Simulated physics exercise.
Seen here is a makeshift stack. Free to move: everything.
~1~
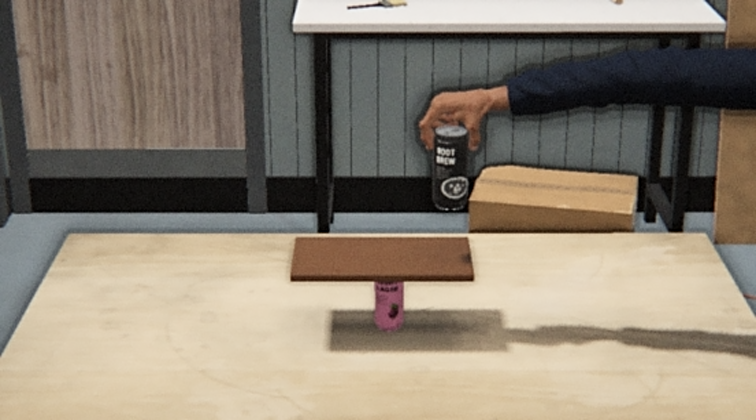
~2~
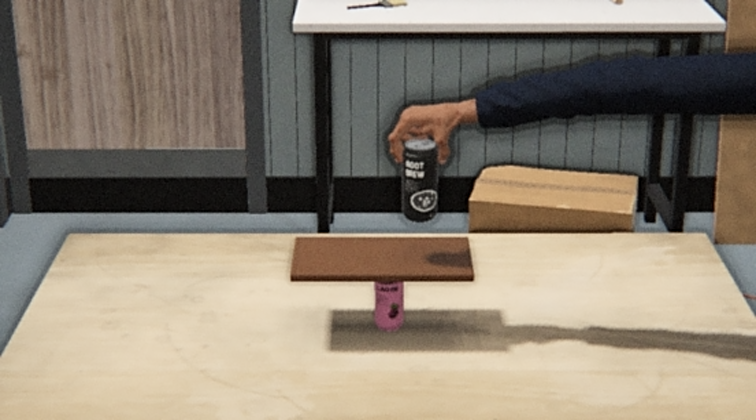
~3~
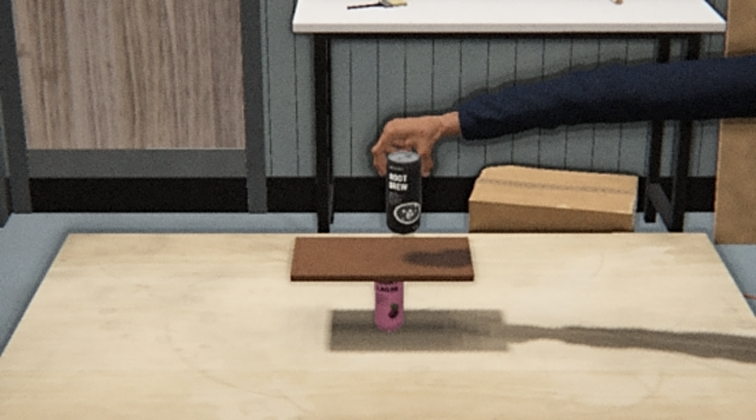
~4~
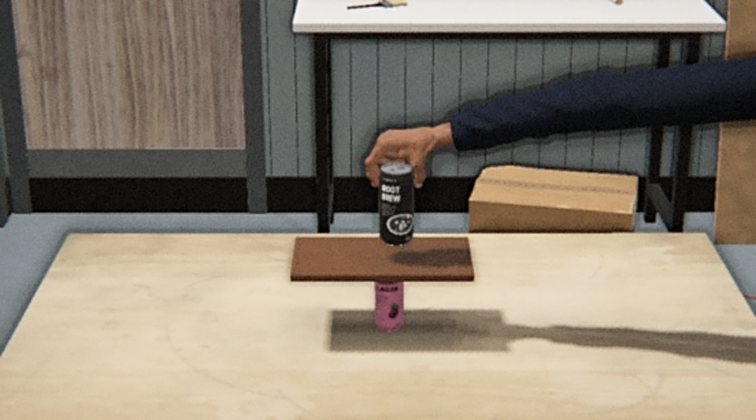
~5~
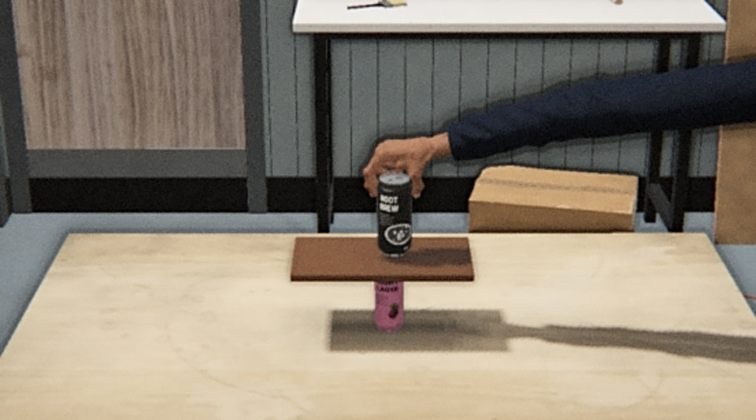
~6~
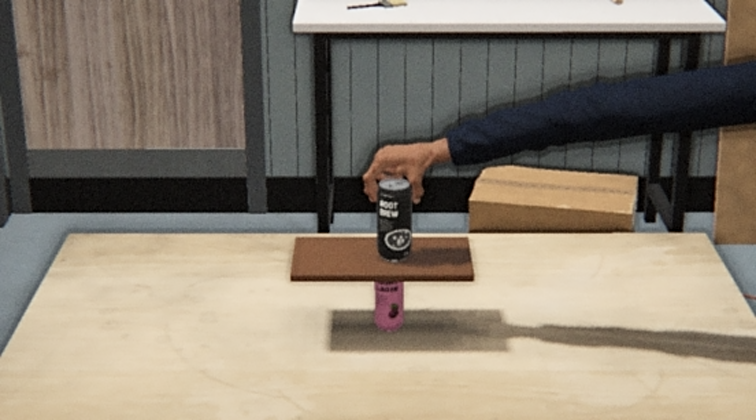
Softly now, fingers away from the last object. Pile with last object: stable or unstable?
The balance lasts.
Then, 0.30 s on from there, no change.
Then, 0.70 s on from there, black can resting near (394, 221).
In the end, all 3 unmoved. At the end, from the last picture's camera, black can near (394, 221). The stack stays up.
